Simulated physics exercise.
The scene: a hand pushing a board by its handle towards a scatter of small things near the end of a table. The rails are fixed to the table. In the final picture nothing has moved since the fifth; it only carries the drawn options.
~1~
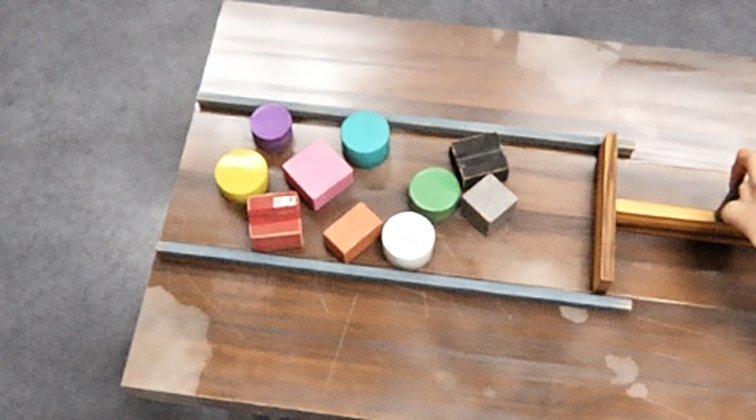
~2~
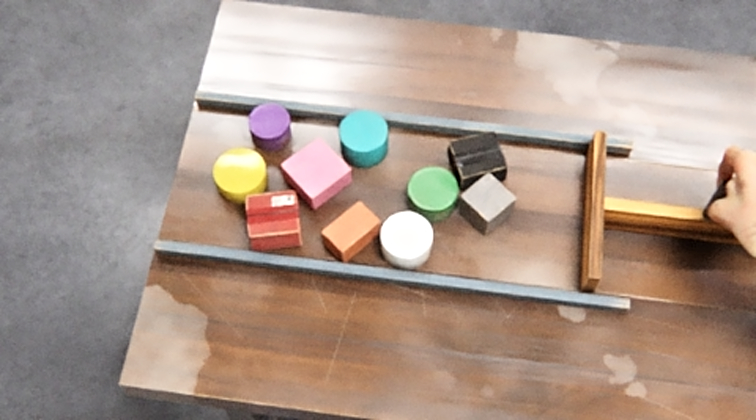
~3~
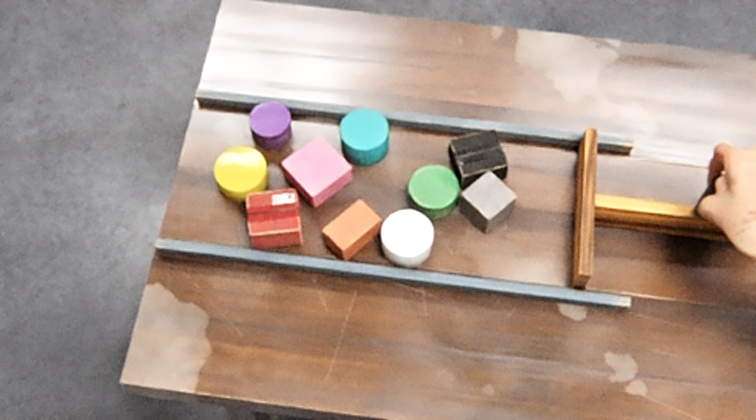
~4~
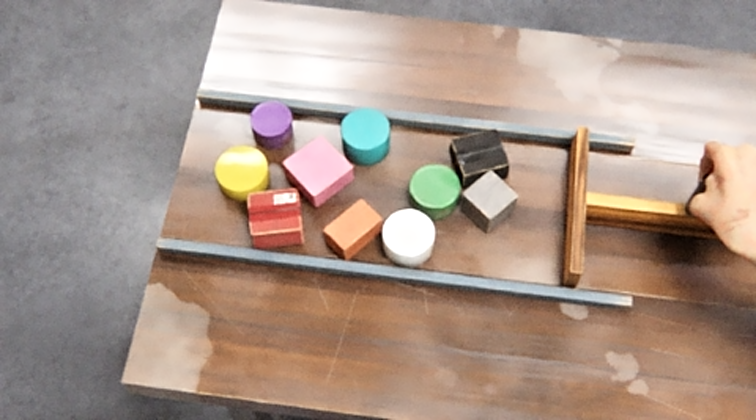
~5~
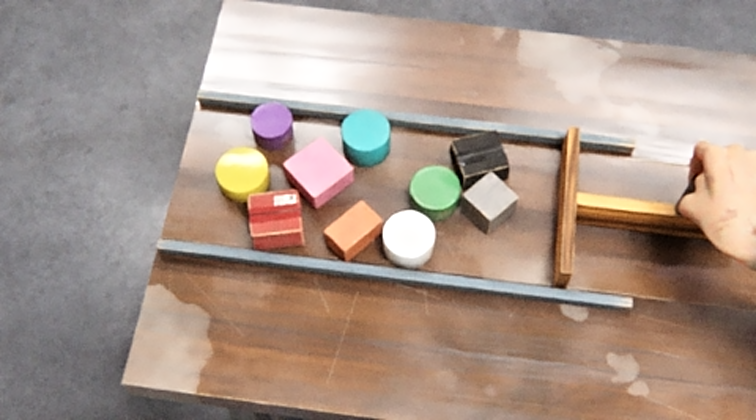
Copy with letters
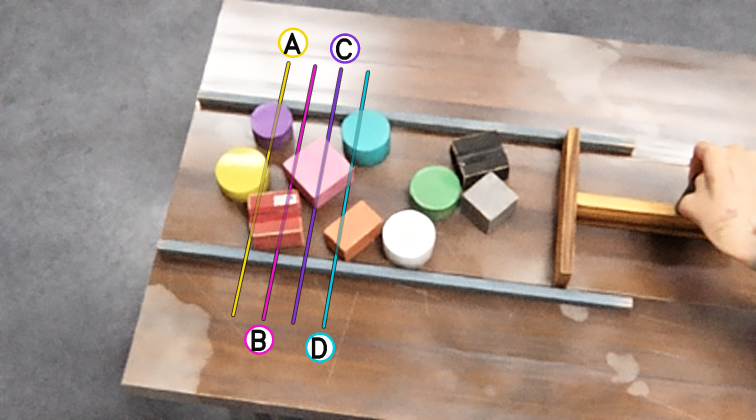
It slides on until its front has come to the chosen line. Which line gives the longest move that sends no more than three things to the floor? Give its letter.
B.
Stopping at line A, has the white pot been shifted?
Yes.
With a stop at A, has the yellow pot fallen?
Yes.
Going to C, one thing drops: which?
It is the yellow pot.
On the copy, A at (263, 181); B at (291, 184); C at (319, 188); D at (347, 191).
On B. First, board (469, 185); white pot (399, 244); black box (441, 152).
Then, board (369, 173); yellow pot (196, 177); purple tub (247, 120).
Finally, board (293, 164); purple tub over the edge; yellow pot over the edge; two fallen.
By contrast, A drops four; C is within the limit but short; D is within the limit but short.
